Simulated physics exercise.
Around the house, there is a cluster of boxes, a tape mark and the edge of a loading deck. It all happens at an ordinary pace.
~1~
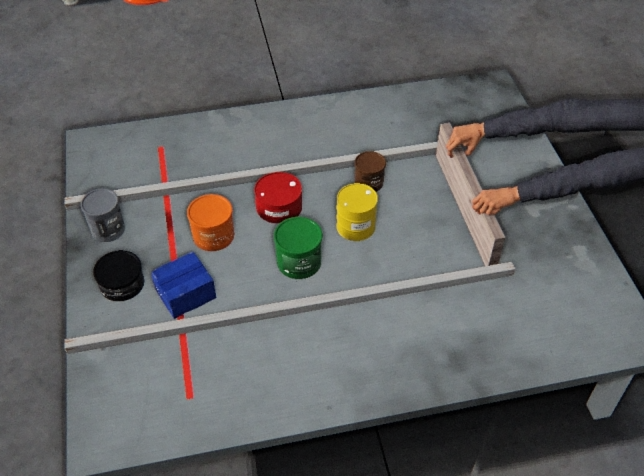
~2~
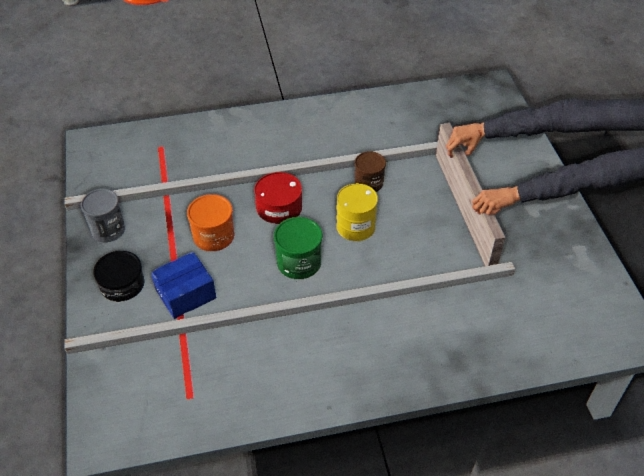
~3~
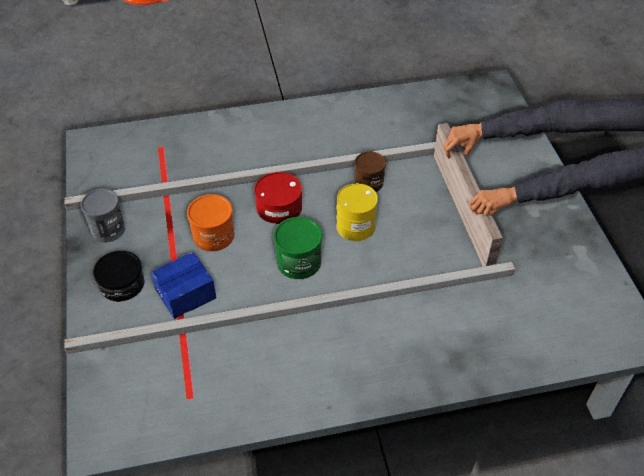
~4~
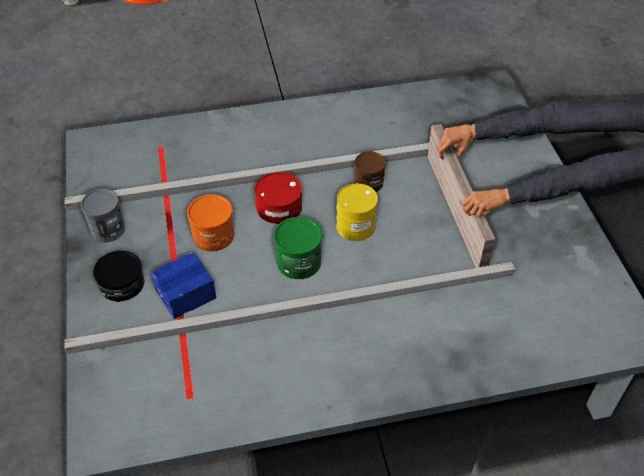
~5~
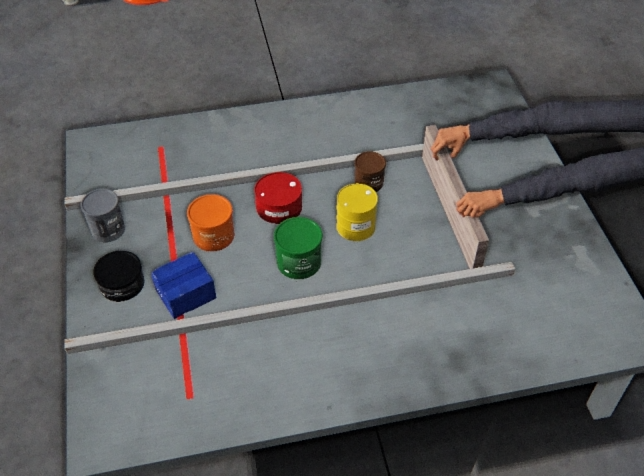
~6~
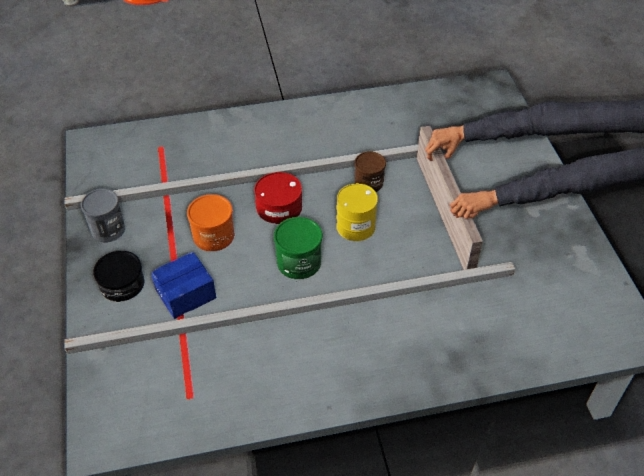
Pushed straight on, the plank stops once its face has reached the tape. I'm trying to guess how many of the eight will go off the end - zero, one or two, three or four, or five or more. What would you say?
I would say zero.
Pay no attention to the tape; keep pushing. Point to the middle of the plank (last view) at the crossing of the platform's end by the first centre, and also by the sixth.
Around (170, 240); afterwards around (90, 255).
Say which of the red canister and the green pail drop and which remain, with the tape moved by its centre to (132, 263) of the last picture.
In this case the red canister rests in place and the green pail rests in place.
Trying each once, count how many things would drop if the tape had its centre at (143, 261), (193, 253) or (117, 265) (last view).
2, 0, 4.
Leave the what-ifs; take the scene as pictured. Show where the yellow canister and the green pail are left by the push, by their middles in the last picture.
For the yellow canister it's (150, 243), and for the green pail it's (150, 278).
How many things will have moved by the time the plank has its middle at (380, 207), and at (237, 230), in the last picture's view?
Tally at point one: 1; at point two: 6.
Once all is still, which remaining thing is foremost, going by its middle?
The black pail is the one.
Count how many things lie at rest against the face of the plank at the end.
The answer is 3.
Soon after, none off yet; grey pail at rest near (104, 216); black pail at rest near (120, 276); blue box at rest near (184, 285).
In the end, the number that fall off is zero.
